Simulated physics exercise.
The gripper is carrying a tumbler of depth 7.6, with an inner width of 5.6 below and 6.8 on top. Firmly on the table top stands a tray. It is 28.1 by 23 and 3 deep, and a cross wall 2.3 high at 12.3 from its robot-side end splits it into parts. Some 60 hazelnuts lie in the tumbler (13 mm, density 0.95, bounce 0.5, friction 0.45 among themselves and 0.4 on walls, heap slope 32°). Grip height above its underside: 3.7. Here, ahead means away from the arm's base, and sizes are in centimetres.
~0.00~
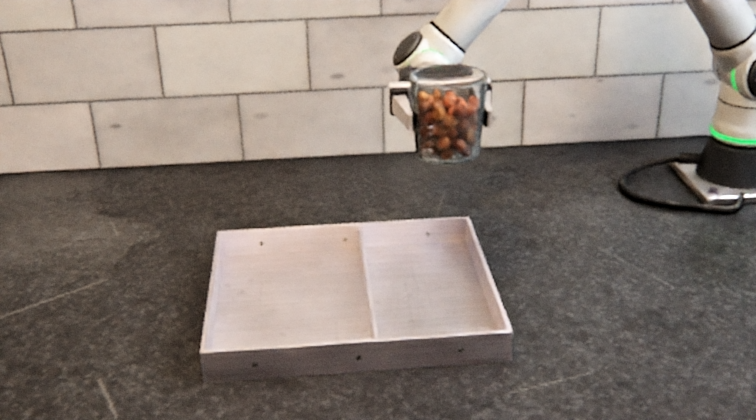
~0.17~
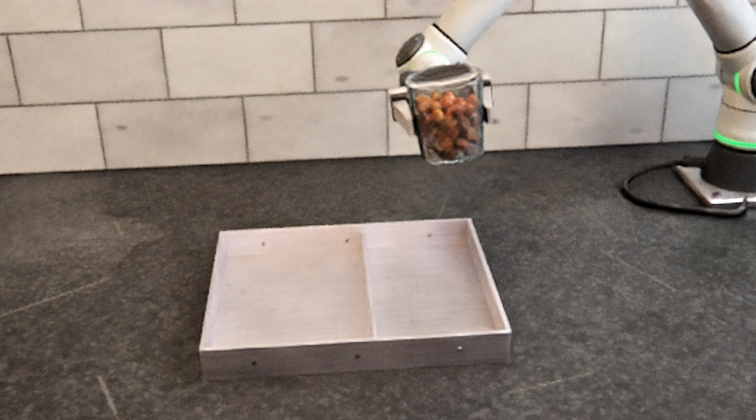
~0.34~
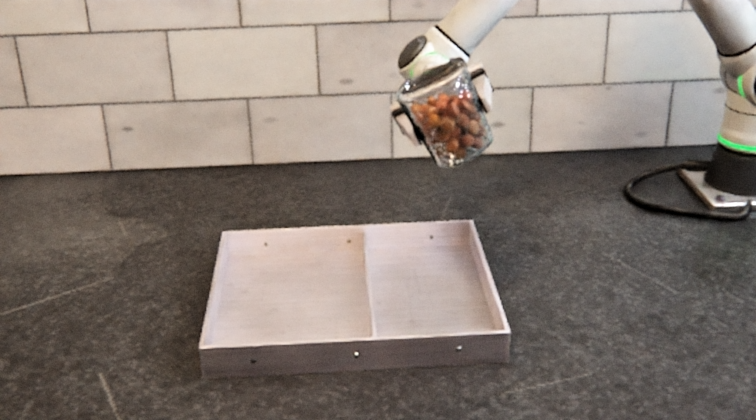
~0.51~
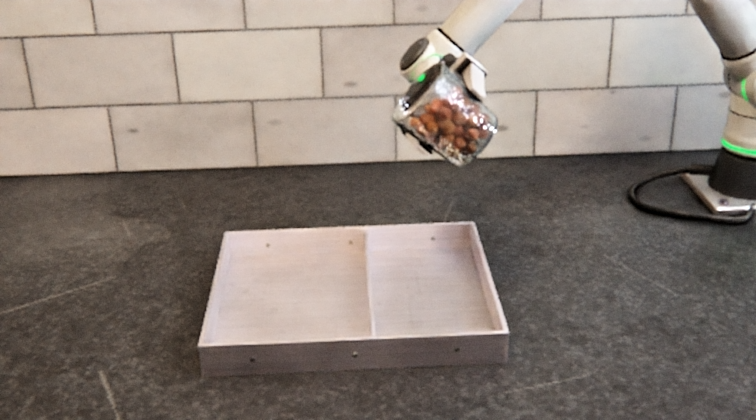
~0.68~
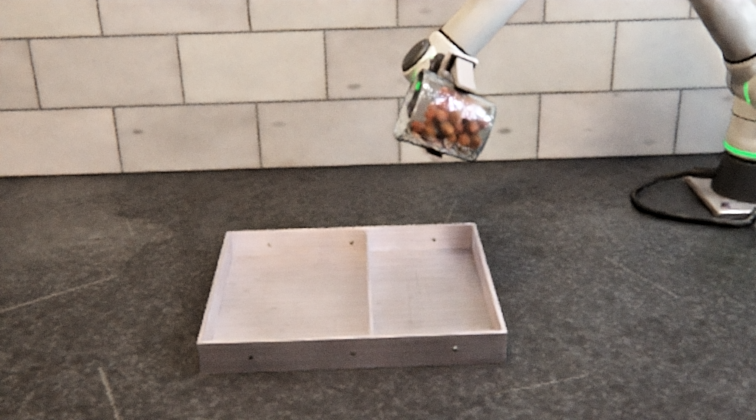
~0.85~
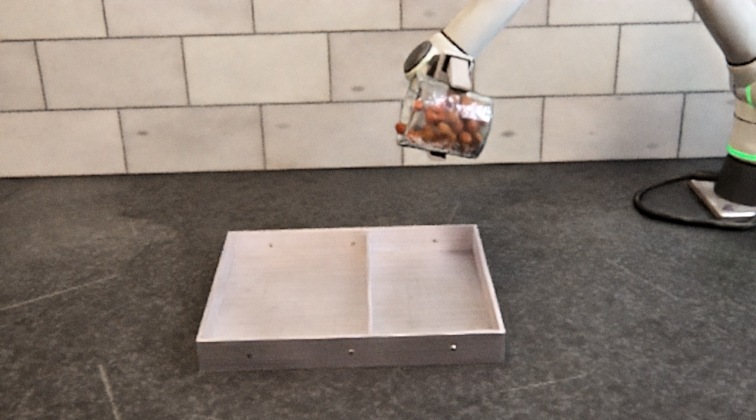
A glass of hazelnuts, held by a robot gripper, tilts steeply above an empty divided tray.
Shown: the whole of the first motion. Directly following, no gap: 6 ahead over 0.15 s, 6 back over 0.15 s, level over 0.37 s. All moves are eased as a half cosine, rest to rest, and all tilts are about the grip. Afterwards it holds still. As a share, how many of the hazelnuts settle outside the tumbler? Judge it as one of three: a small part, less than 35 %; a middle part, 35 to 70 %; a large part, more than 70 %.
A middle part, 35 to 70 %.
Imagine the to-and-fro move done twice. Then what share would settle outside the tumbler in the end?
Approx. 80 per cent.
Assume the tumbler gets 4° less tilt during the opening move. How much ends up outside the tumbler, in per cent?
Roughly 45 percent.
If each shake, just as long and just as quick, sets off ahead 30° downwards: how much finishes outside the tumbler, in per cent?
Result: Approx. 30 %.
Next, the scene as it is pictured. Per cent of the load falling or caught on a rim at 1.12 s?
That comes to about 35 per cent, more or less.
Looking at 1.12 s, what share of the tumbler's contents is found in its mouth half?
Something near 75 per cent is there.
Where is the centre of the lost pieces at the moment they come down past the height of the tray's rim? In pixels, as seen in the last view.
Centre: Roughly (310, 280).
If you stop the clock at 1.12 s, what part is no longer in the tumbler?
About 35 per cent.
After 1.12 s, tilted 73° forward, highest piece 21 above the table; 42 in the tumbler, 23 in flight or on a rim.
After 1.39 s, tilted 21° forward, highest piece 22 above the table; 30 in the tumbler, 28 in the far-side part, 5 in the robot-side part, 2 in flight or on a rim.
After 1.72 s, level, highest piece 22 above the table; 30 in the tumbler, 28 in the far-side part, 5 in the robot-side part, 2 on the table or floor.
After 2.77 s, level, highest piece 22 above the table; 30 in the tumbler, 28 in the far-side part, 5 in the robot-side part, 2 on the table or floor.
At rest, 30 in the tumbler, 28 in the far-side part, 5 in the robot-side part, 2 on the table or floor. That is 54 % outside the tumbler.
